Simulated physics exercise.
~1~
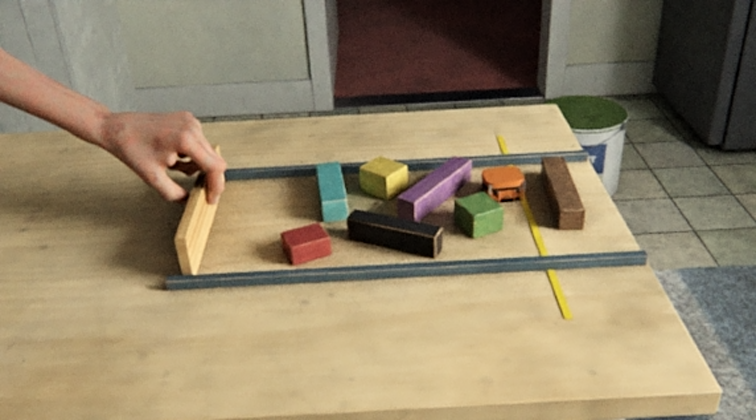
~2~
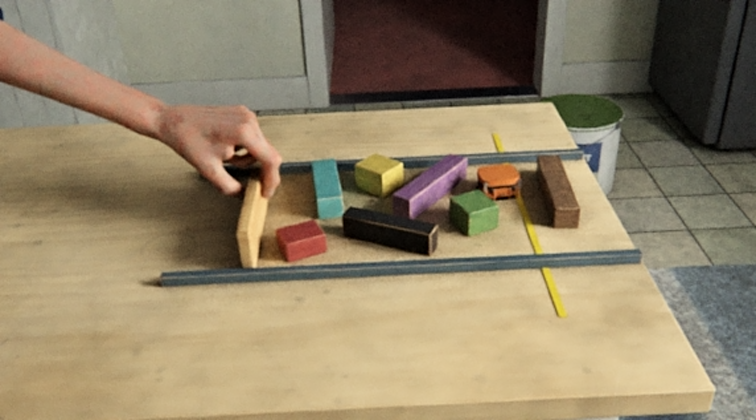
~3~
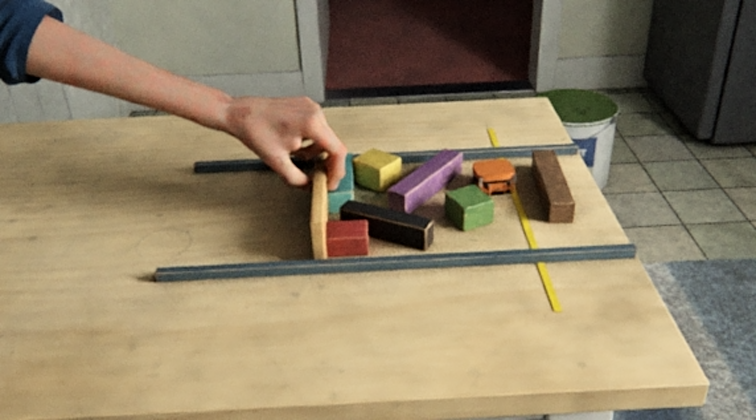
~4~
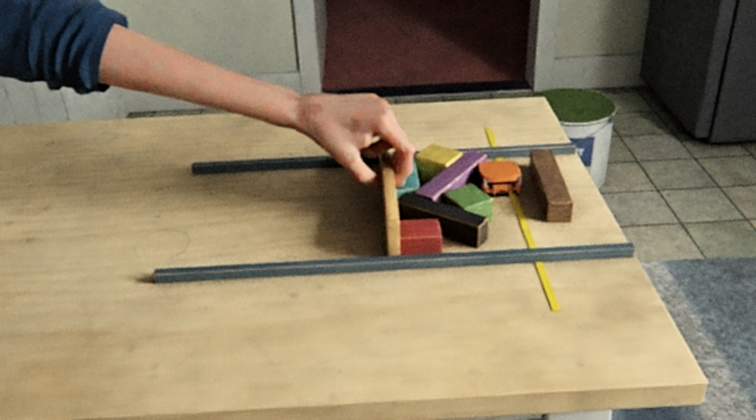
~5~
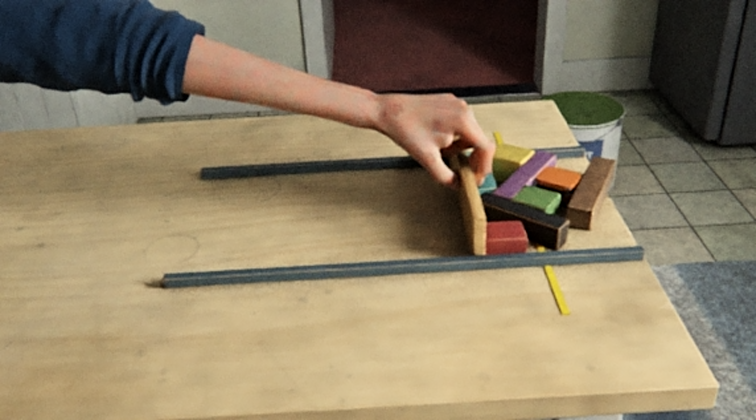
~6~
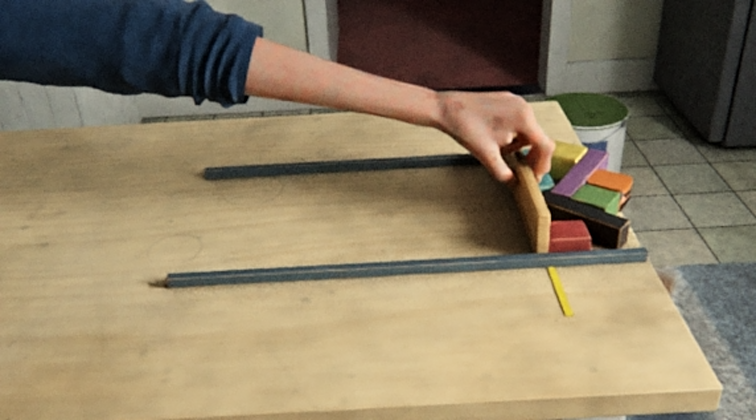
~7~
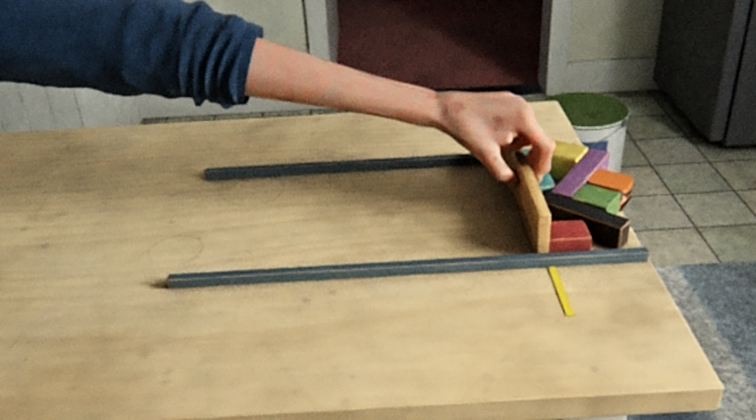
On a wooden table between two dark rails, a hand slid an upright board to the right, gathering colourful blocks and pushing them past the yellow tape until the brown bar dropped off the edge and the rest stayed bunched there.
